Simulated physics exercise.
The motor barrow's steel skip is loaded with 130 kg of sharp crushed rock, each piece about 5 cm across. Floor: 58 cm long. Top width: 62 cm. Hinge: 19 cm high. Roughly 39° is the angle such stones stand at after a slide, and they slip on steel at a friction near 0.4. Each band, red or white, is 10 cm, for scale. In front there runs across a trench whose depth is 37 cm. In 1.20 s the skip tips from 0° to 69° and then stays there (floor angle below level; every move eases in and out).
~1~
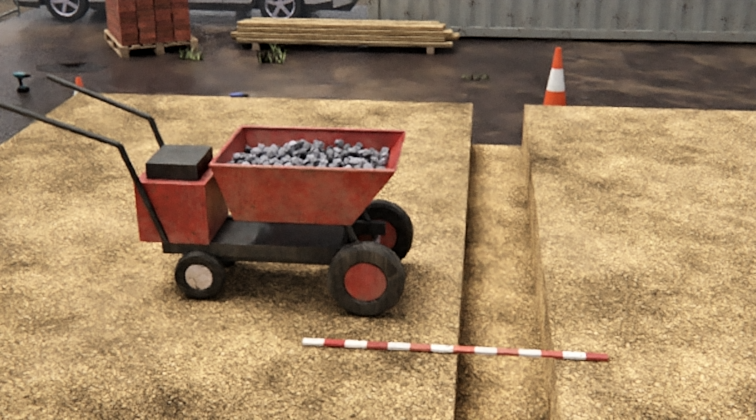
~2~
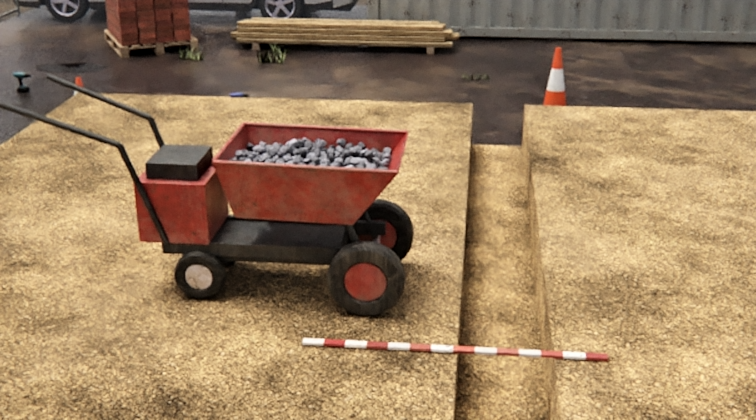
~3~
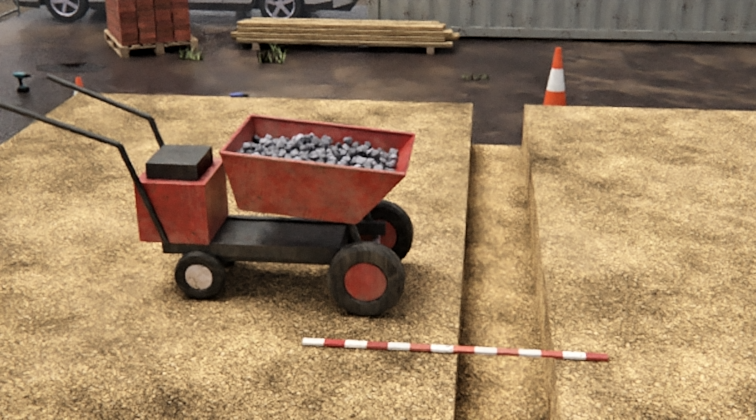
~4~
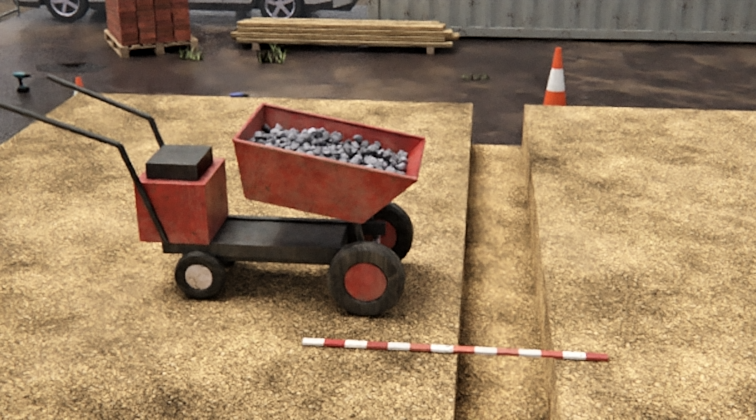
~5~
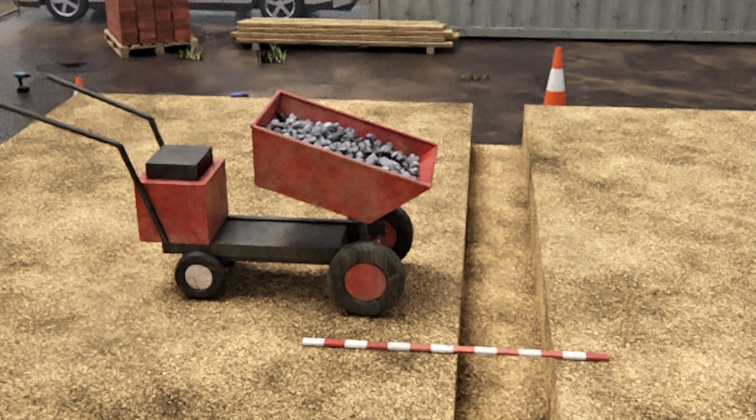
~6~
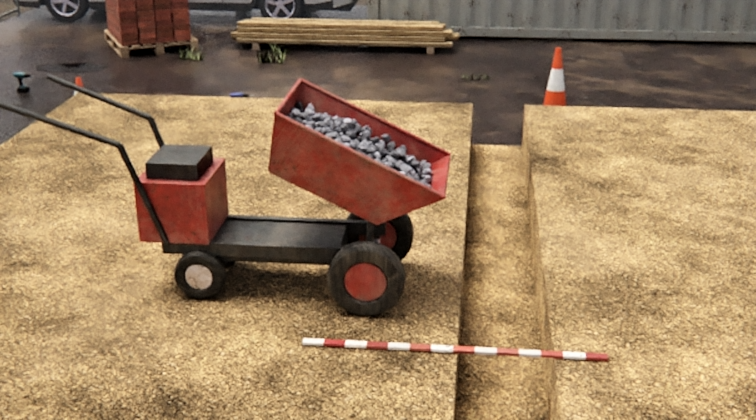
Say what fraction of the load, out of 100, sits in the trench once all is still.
About 67 out of 100.
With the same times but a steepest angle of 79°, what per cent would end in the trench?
Near 90 per cent then.
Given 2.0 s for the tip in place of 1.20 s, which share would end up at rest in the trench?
It would come to roughly 70 per cent.
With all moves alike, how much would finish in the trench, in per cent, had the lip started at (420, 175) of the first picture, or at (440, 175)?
It'd be around 50 per cent and after that around 35 per cent.
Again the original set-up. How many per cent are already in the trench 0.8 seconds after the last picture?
Close to 15 per cent has got there by then.
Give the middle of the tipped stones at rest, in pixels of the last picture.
(514, 347).
Then, 0.4 s after the last picture the floor is at 58°, 100 % in the skip; the foremost stones are at (479, 228).
Then, 0.8 s after the last picture the floor is at 69°, 83 % in the skip, 17 % in the trench; the foremost stones are at (550, 296).
Then, 1.1 s after the last picture the floor is at 69°, 53 % in the skip, 39 % in the trench, 7 % past the trench; the foremost stones are at (615, 292).
Then, 3.1 s after the last picture the floor is at 69°, 26 % in the skip, 67 % in the trench, 8 % past the trench; the foremost stones are at (636, 286).
